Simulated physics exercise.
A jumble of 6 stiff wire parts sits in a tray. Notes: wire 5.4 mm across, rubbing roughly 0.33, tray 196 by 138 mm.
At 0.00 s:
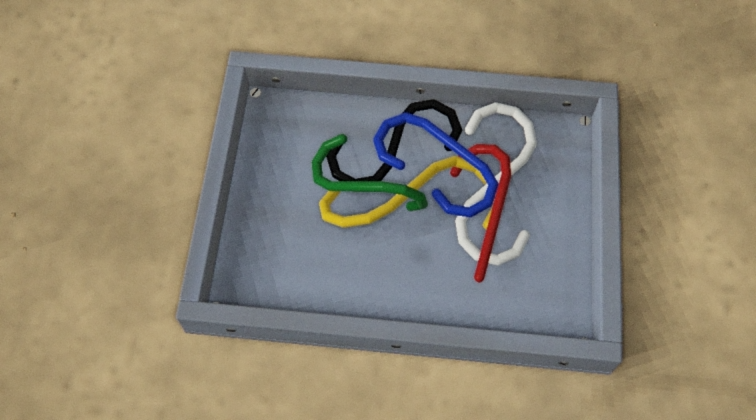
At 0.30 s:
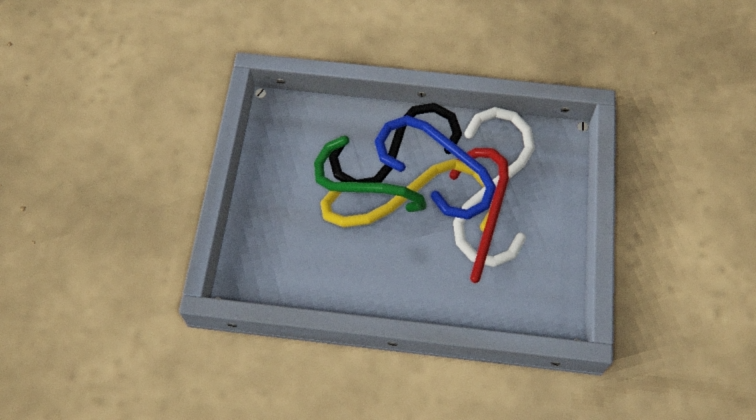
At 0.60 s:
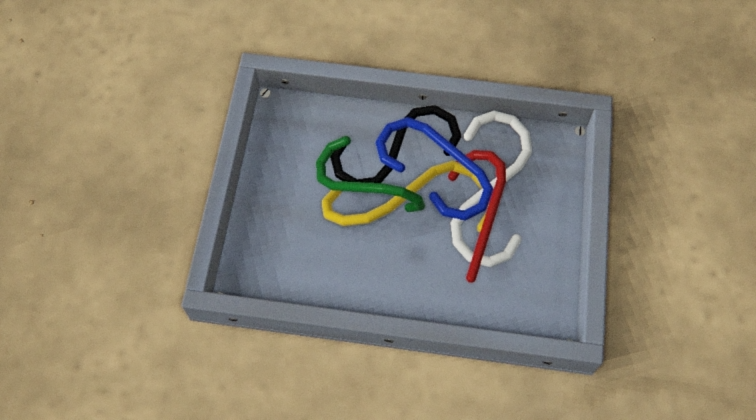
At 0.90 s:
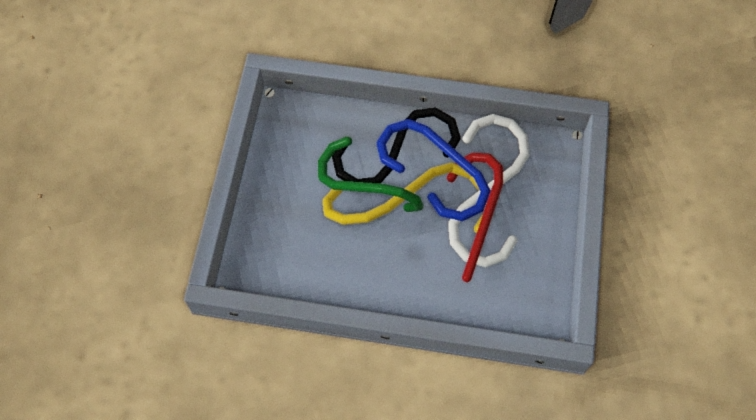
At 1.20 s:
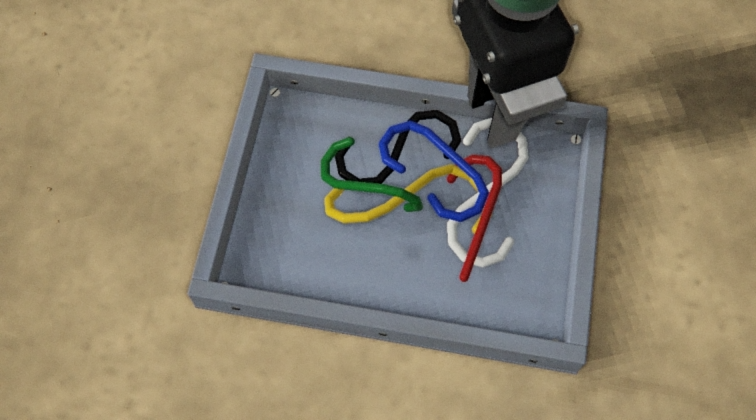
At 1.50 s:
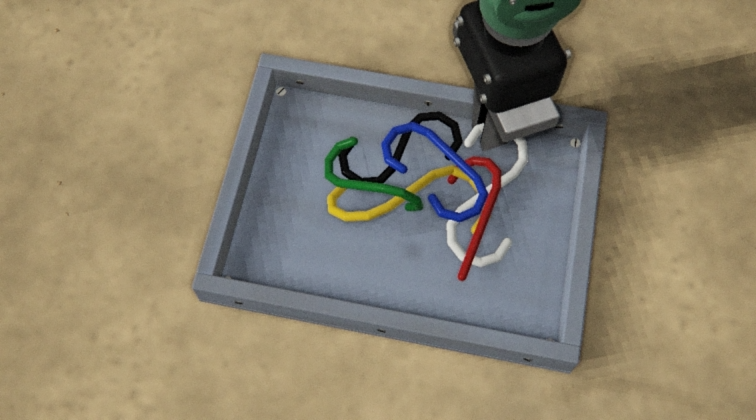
At the start, six bent hooks in black, blue, green, yellow, red and white lie tangled in a gray tray on a sandy surface, as the view shifts slightly. Then a dark robotic gripper enters from the top, lowers over the tray's upper right and closes on the white hook.
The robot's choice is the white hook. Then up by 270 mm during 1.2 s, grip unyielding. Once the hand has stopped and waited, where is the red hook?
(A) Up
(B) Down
A.
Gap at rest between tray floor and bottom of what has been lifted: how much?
It sits about 250 mm above the tray floor.
After 1.86 s, lowest point more than 20 mm over the tray floor, white hook 58 mm, red hook 40 mm.
After 2.16 s, lowest point more than 20 mm over the tray floor, white hook 159 mm, red hook 141 mm.
After 2.70 s, lowest point more than 20 mm over the tray floor, white hook 273 mm, red hook 255 mm.
End, hanging white hook 273 mm, red hook 254 mm; the other 4 are down.
